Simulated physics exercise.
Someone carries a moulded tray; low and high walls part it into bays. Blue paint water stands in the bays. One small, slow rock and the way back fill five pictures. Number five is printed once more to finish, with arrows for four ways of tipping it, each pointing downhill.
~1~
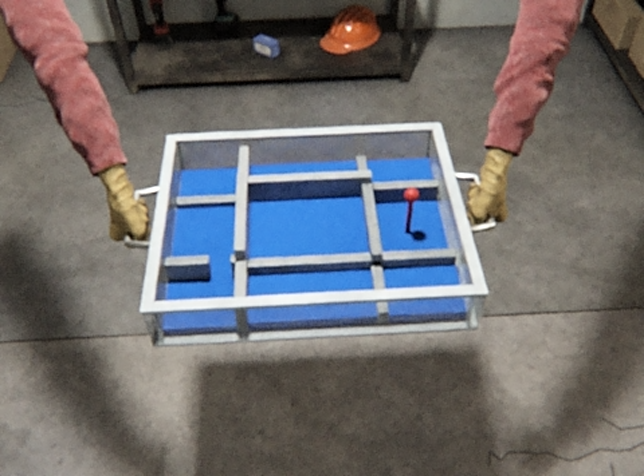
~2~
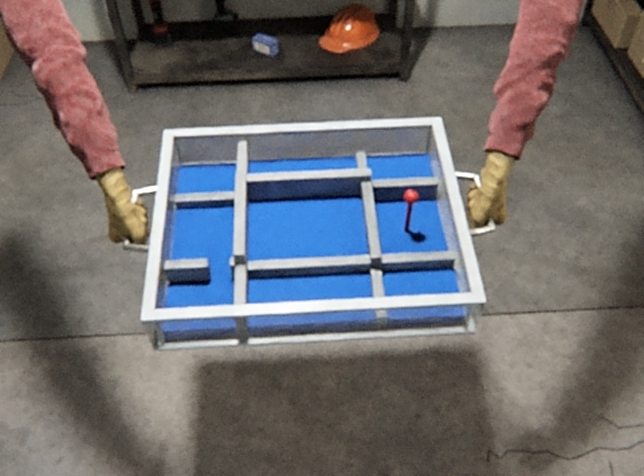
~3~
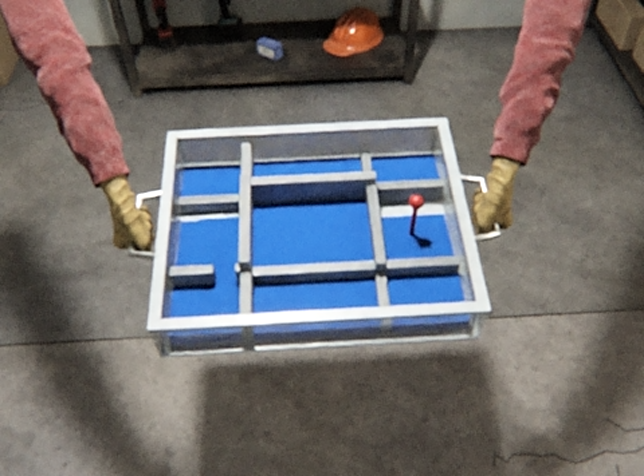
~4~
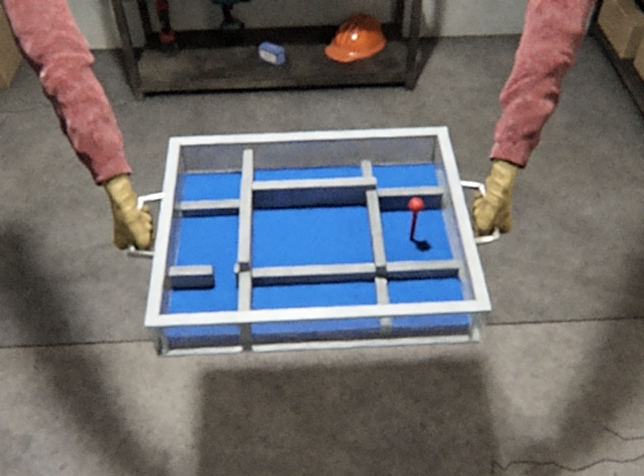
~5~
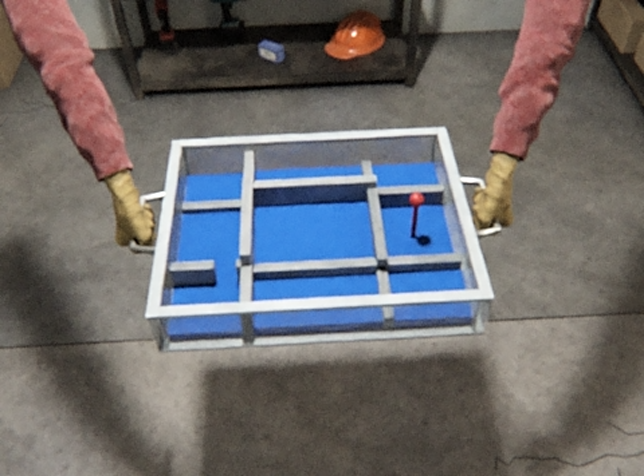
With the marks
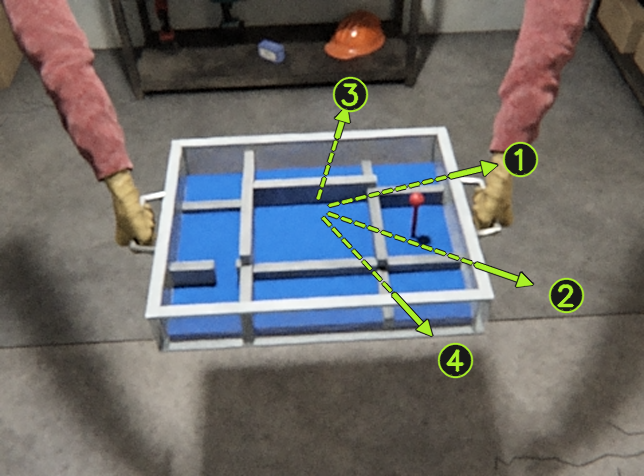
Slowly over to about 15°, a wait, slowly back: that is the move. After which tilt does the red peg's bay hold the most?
Best: 2.
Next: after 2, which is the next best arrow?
That would be 1.
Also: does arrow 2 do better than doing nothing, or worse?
Arrow 2 is better.
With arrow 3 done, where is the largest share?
That is the central bay.
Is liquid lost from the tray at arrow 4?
No, all stays in.
On the marked copy, 1 ends at (491, 166); 2 ends at (527, 282); 3 ends at (345, 111); 4 ends at (428, 331).
With 1, about 12 % of the liquid ends in the peg's bay; nothing spills.
With 2, about 18 % of the liquid ends in the peg's bay; nothing spills.
With 3, about 6 % of the liquid ends in the peg's bay; nothing spills.
With 4, about 5 % of the liquid ends in the peg's bay; nothing spills.
